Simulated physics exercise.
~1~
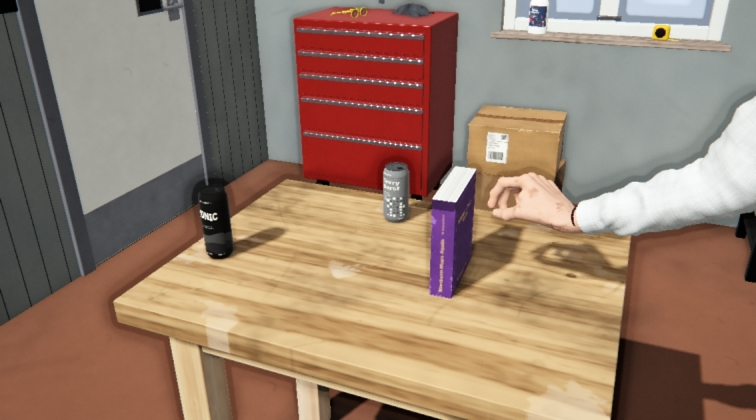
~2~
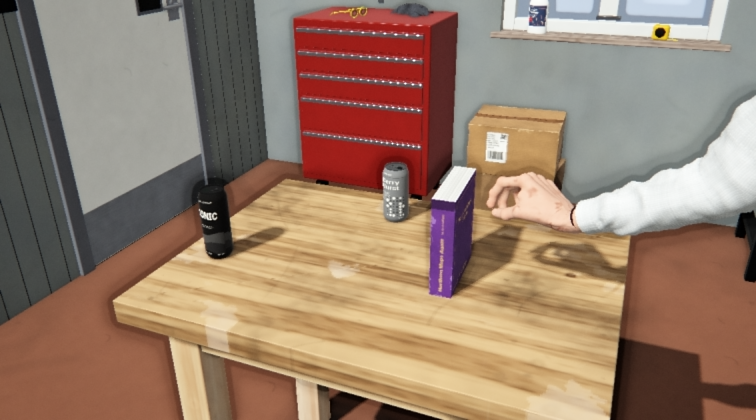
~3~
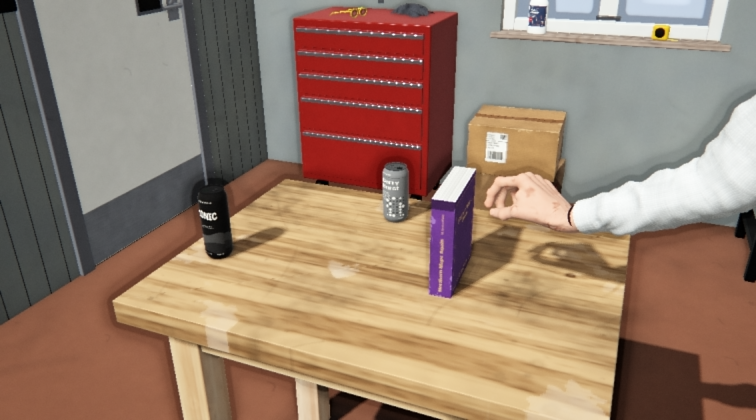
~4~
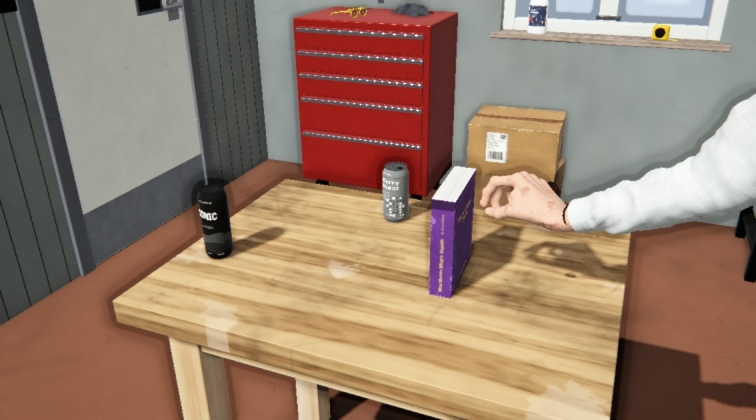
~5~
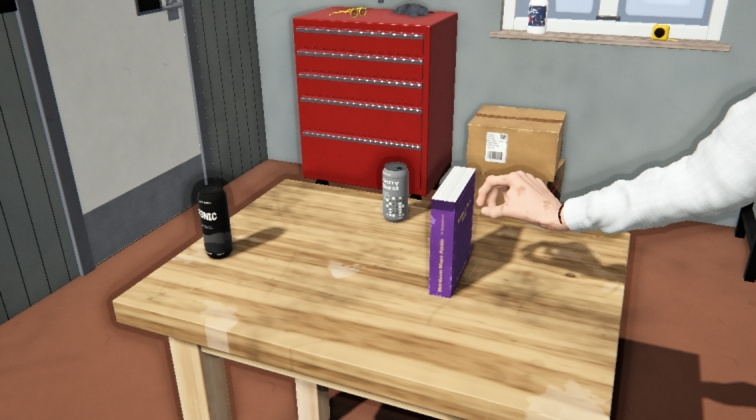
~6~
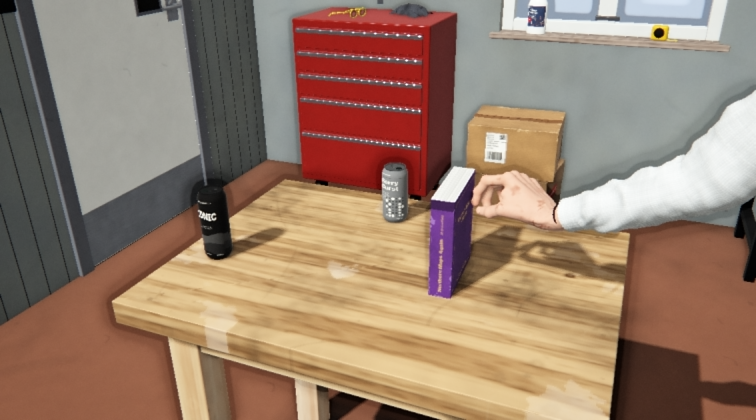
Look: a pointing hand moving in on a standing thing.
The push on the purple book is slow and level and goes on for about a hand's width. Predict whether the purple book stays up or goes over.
Pretty sure it ends up tipped once things settle.
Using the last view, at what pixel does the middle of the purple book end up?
Near pixel (383, 254).
Then, 0.70 s after the last picture, purple book tipped 26° from how it was near (429, 228).
Then, 0.90 s after the last picture, purple book on its side near (392, 254).
At rest, tipped over on the table, purple book. Seen from the same camera at the end, purple book near (383, 254).
